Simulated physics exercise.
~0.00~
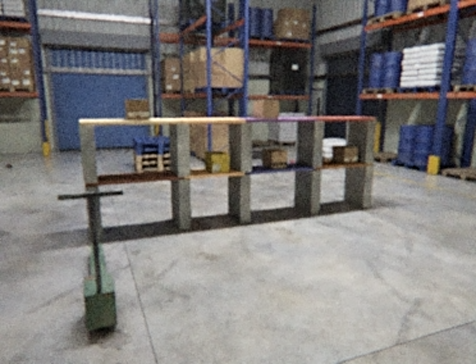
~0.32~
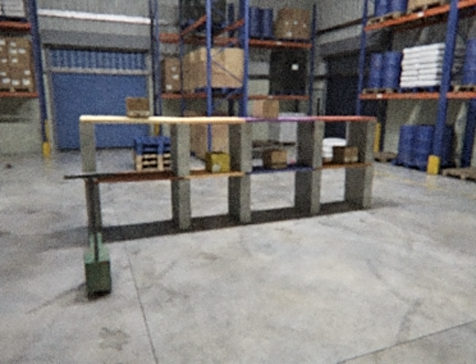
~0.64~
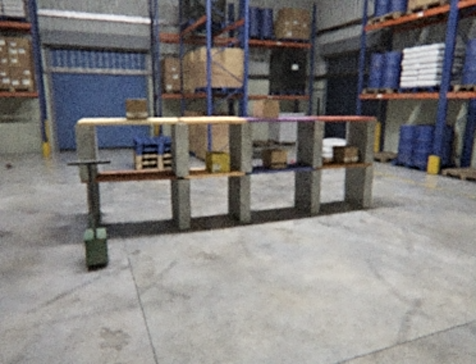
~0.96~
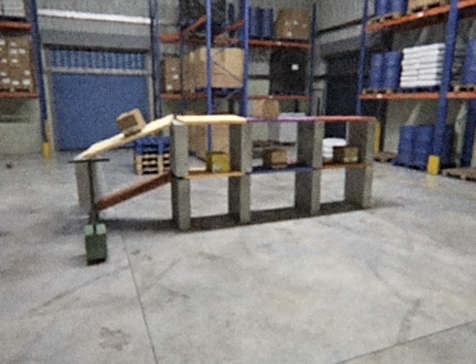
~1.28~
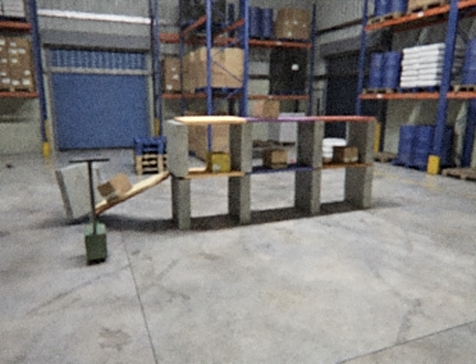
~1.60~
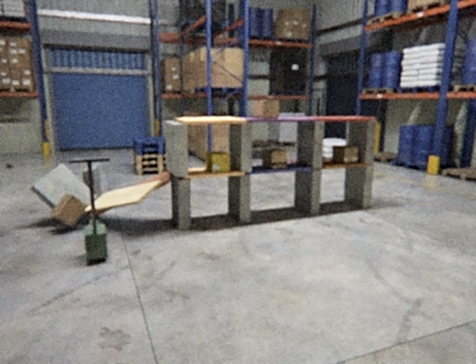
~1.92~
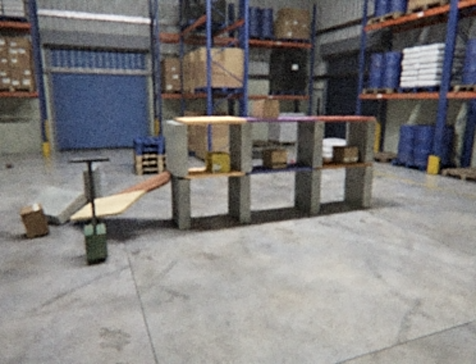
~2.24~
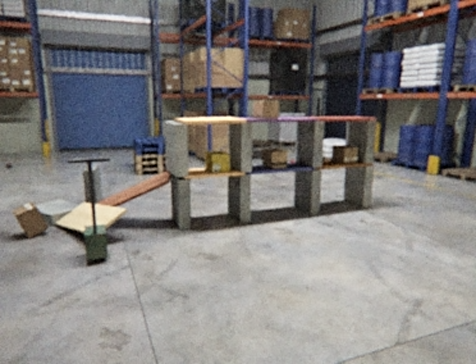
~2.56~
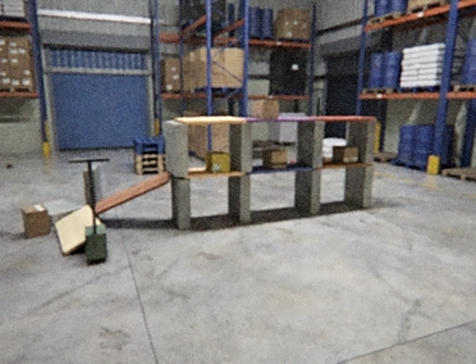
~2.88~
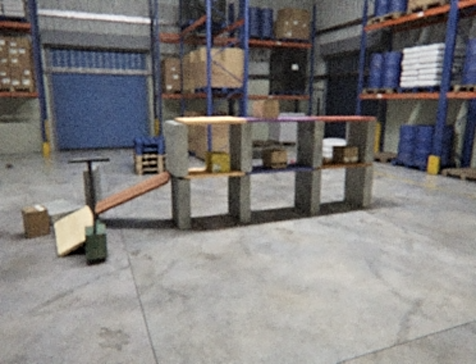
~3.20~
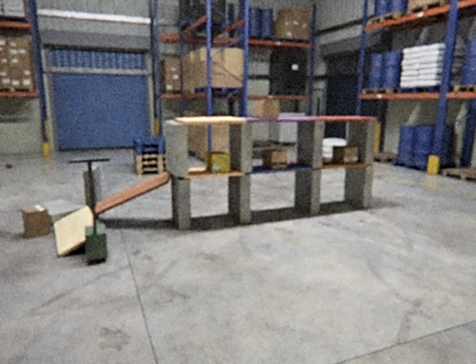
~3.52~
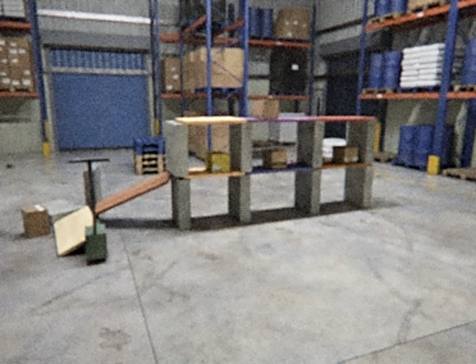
In a warehouse, a green jack slides in and the shelving's left end collapses.
